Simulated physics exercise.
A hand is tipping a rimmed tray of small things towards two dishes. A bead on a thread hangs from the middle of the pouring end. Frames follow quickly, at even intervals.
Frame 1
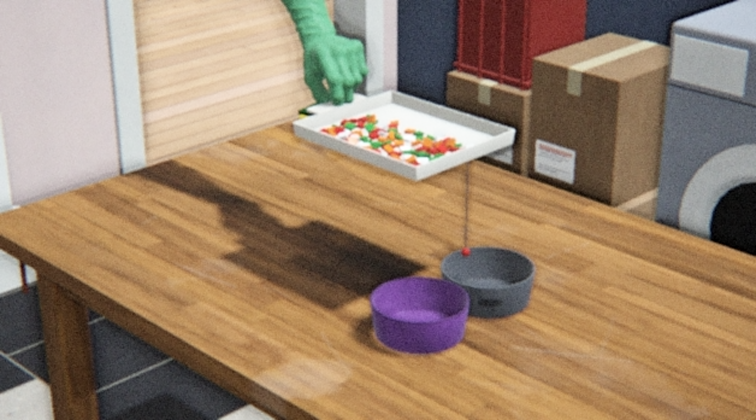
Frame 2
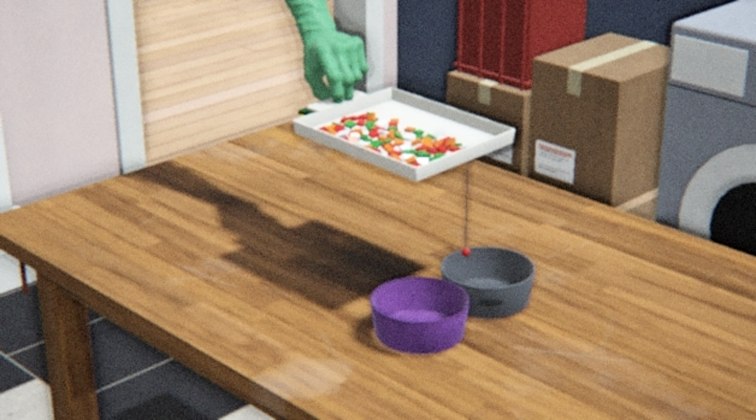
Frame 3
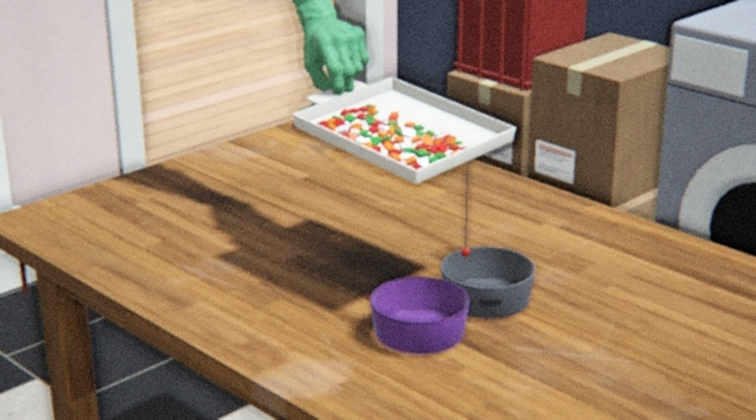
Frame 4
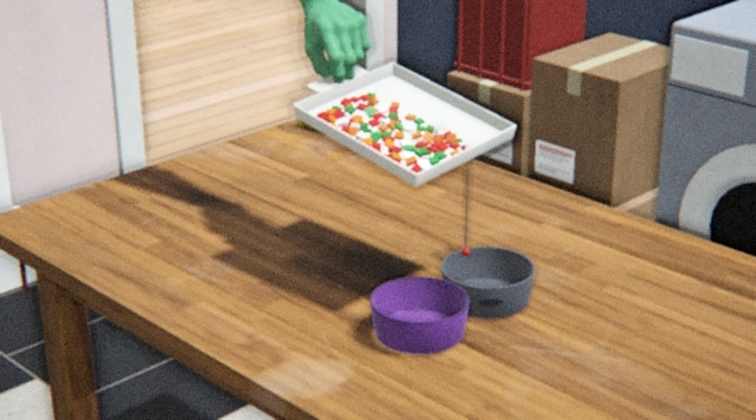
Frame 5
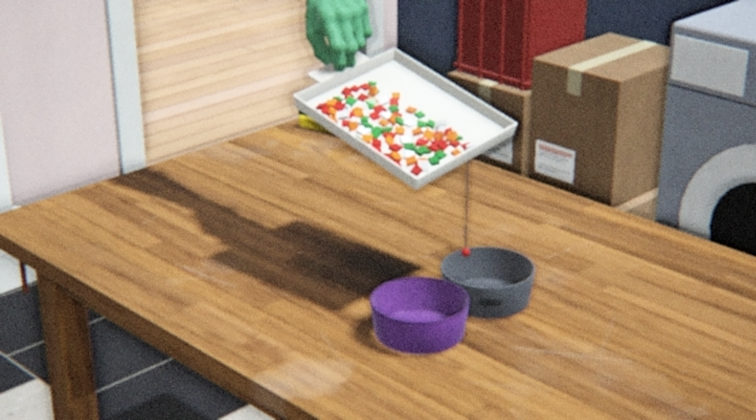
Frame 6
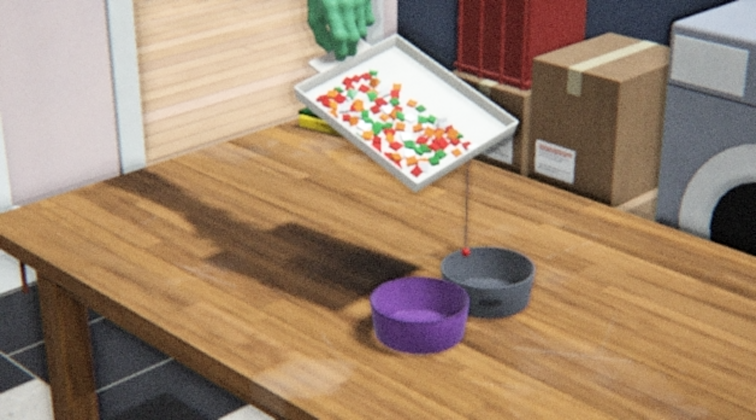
On a wooden table, a green-gloved hand steadily tilting a white tray of small colourful pieces above purple and grey bowls.
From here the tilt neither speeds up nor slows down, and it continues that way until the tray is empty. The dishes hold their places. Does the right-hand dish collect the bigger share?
No, the left-hand dish does.
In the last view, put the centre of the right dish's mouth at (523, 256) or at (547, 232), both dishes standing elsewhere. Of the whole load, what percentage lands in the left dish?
First position: Some 80 %; second position: Some 0 %.
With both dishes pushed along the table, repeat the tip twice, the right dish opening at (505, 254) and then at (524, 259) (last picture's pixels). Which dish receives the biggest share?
Try 1: The left-side dish; try 2: The left-side dish.
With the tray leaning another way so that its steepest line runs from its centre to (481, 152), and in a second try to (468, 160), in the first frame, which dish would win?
The rightmost dish, then the rightmost dish.
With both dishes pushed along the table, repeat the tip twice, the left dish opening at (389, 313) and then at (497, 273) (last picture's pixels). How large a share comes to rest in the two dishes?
90 and 10 in a hundred, in turn.
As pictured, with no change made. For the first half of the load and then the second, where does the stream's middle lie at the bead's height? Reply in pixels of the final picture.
At about (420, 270), then at (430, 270).
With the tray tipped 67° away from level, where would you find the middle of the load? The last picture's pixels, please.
Load centre: Approx. (417, 150).
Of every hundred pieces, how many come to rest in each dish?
The left dish gets close to 90 per cent and the right dish close to 10 per cent.
Just after the last frame, tray tipped steeply; every one on the tray.
A moment on, tray tipped past a quarter turn; roughly two thirds on the tray; roughly a quarter in the left dish; about a tenth in the right dish; just a few outside both; about a tenth in the air.
Further on, tray tipped past a quarter turn; the larger part in the left dish; about a tenth in the right dish; about a tenth outside both.
When it is over, tray tipped past a quarter turn; the larger part in the left dish; about a tenth in the right dish; about a tenth outside both.
